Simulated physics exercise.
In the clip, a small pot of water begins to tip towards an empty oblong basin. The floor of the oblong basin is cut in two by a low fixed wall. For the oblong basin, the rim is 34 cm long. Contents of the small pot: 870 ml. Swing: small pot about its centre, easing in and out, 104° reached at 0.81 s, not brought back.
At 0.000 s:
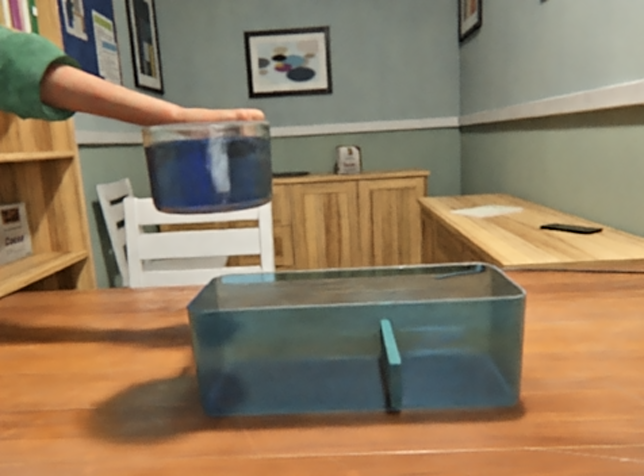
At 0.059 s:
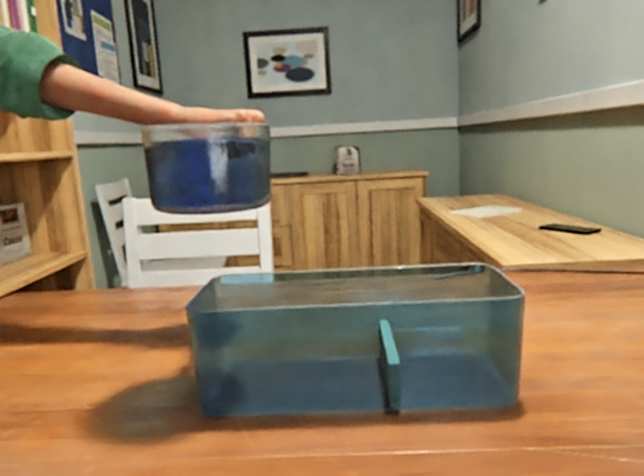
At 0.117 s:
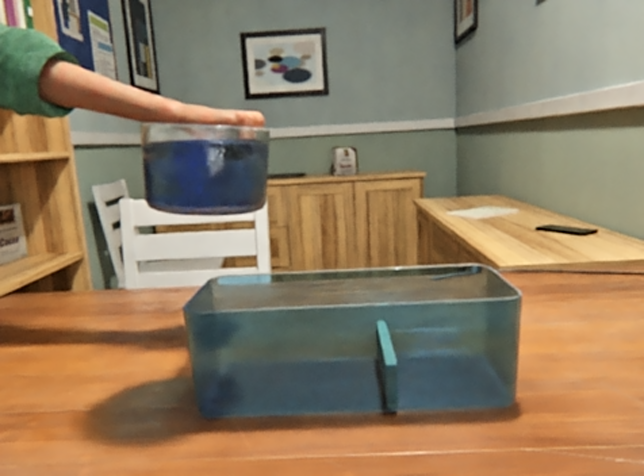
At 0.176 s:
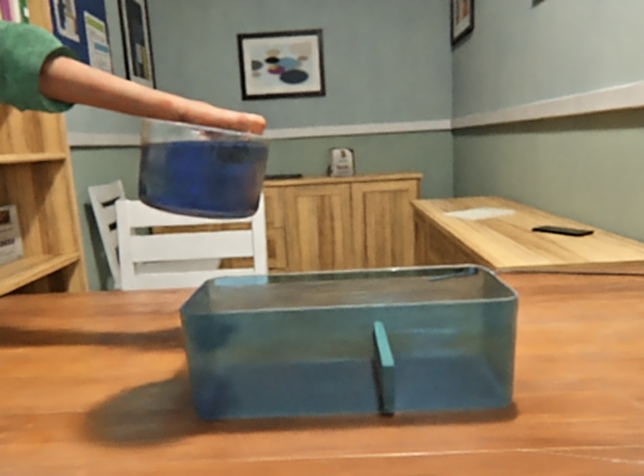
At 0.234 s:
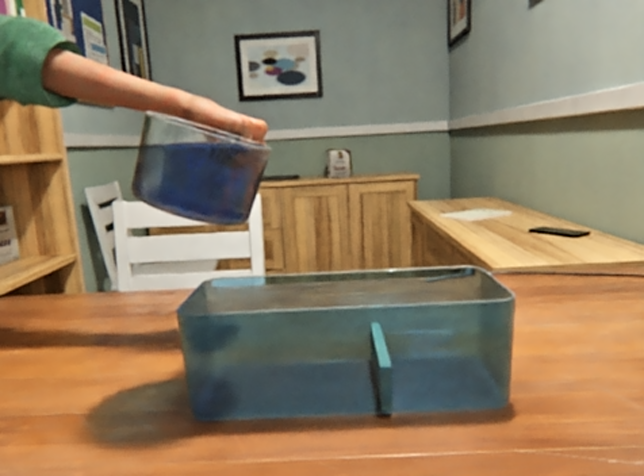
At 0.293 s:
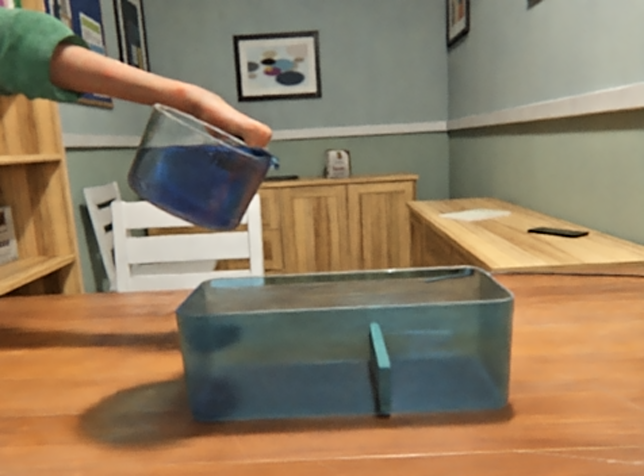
The video shows a hand in a green sleeve holding a small clear container of blue liquid above an oblong translucent basin on a wooden table, first nearly level, then tilting it steadily down to the right.
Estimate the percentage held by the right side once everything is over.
I would say 4 per cent.
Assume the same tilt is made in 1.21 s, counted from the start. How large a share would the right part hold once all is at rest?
That would give about 5 percent.
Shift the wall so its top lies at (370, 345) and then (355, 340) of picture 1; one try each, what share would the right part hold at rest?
The first try gives 15 percent and the second 40 percent.
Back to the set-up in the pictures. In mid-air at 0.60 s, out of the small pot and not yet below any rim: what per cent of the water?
About 34 per cent.
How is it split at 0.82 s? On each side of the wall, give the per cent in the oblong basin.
About 80 left, about 1 right.
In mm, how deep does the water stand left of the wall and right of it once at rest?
Left part about 30 mm deep, right part about 2 mm deep.
By 0.60 s the tilt is 87° and 43 per cent is still to pour, 22 is left of the wall and 0 right of it.
By 0.82 s the tilt is 104° and 9 per cent is still to pour, 80 is left of the wall and 1 right of it.
By 1.06 s the tilt is 104° and 1 per cent is still to pour, 92 is left of the wall and 4 right of it.
By 1.31 s the tilt is 104° and 0 per cent is still to pour, 94 is left of the wall and 4 right of it.
At rest 95 per cent lies left of the wall, 4 right of it and 1 outside.
